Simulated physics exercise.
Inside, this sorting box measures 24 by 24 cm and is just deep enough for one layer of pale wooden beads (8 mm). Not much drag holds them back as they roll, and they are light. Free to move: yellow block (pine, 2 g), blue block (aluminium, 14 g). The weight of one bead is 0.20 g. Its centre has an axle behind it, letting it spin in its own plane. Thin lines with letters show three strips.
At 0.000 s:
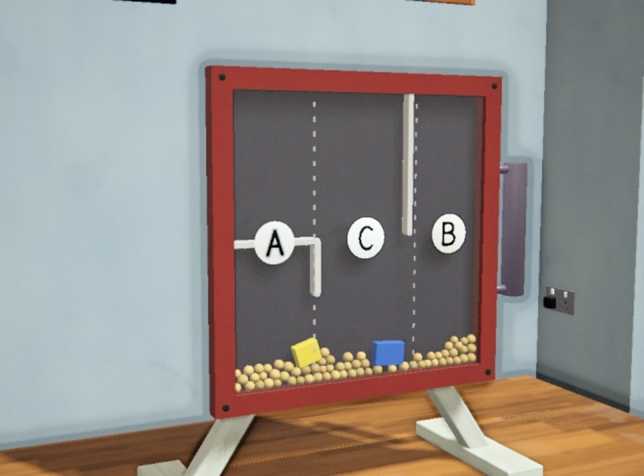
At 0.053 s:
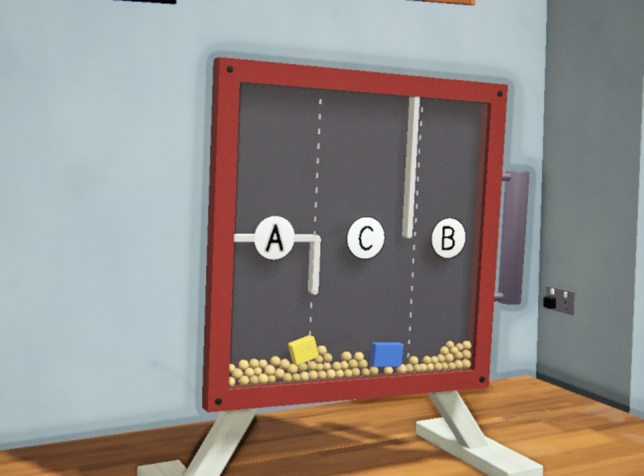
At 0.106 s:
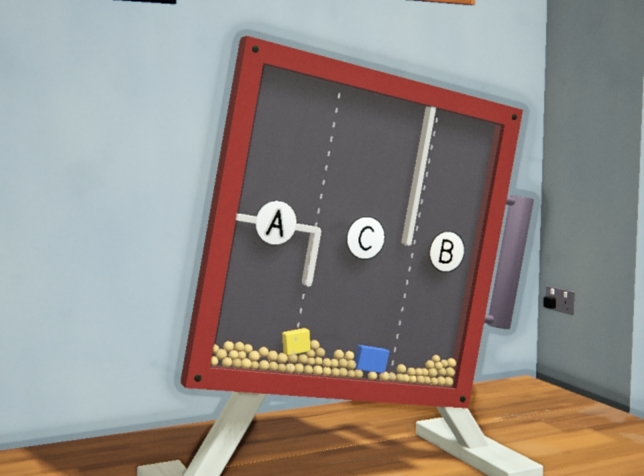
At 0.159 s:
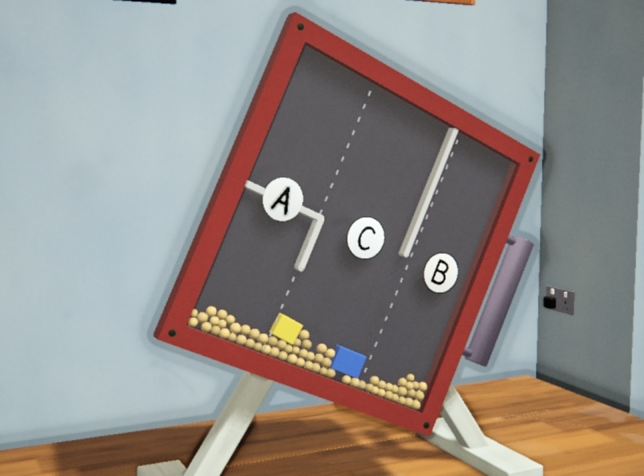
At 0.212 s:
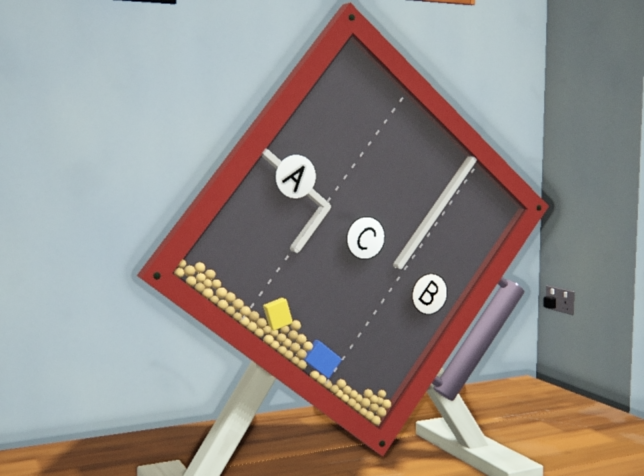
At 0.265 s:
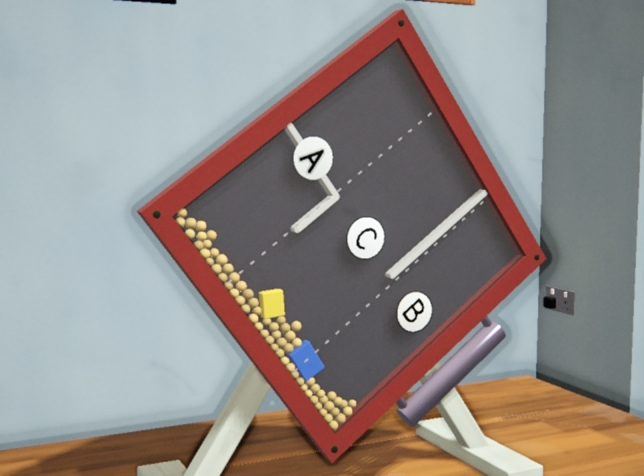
A red-framed square box with a dark panel stands on pale legs in a blue-walled room with a wooden floor, seen from a fixed view slightly to one side. White discs marked A, C and B sit among pale bars and dashed lines, above pale beads, a yellow block and a blue block. The box turns steadily clockwise past a diamond pose, beads and blocks shifting along its inner edge.
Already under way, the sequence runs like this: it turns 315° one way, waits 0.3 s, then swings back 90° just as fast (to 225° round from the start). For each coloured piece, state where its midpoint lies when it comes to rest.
At rest, blue block at A, yellow block at A.
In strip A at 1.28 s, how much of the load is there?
Share: Some 0 per cent.
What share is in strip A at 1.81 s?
It works out at roughly 85 per cent.
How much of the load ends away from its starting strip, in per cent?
Roughly 65 in a hundred.
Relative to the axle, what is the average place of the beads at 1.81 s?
Right: About 9 cm; below: About 8 cm.
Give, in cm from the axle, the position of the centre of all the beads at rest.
Right: About 10 cm; below: About 3 cm.
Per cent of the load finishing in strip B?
Around 0 in a hundred.
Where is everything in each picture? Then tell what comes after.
In the first picture, level; about 60 beads; beads' middle (358, 366); highest (324, 353); yellow block (306, 353) tilted 17°; blue block (388, 353) tilted 4°; A (274, 243), B (449, 234), C (366, 238).
In the second picture, turned 3° clockwise; beads' middle (354, 366); highest (322, 351).
In the third picture, turned 11° clockwise; beads' middle (340, 366); highest (229, 347); wall ends (407, 242), (307, 283).
In the fourth picture, turned 25° clockwise; beads' middle (315, 361); highest (193, 314); yellow block (286, 329) tilted 31°; blue block (347, 362) tilted 25°.
In the fifth picture, turned 39° clockwise; beads' middle (290, 348); highest (181, 264).
In the sixth picture, turned 54° clockwise; beads' middle (272, 332); highest (182, 213); yellow block (272, 304) tilted 85°; blue block (306, 361) tilted 58°; A (313, 158), B (415, 312), C (366, 238).
After 1.28 s, it has come round 315° clockwise; the beads' middle is 6 cm right of and 4 cm above the centre; B 90 %, C 10 %; yellow block in B; blue block in B.
After 1.81 s, it has come round 270° clockwise; the beads' middle is 9 cm right of and 8 cm below the centre; A 85 %, C 15 %; yellow block in A; blue block in A.
After 2.04 s, it has come round 225° clockwise; the beads' middle is 11 cm right of and 2 cm below the centre; A 100 %; yellow block in A; blue block in A.
All still by 3.1 s, it has come round 225° clockwise; A 100 %, B 0 %, C 0 %; yellow block in A; blue block in A.
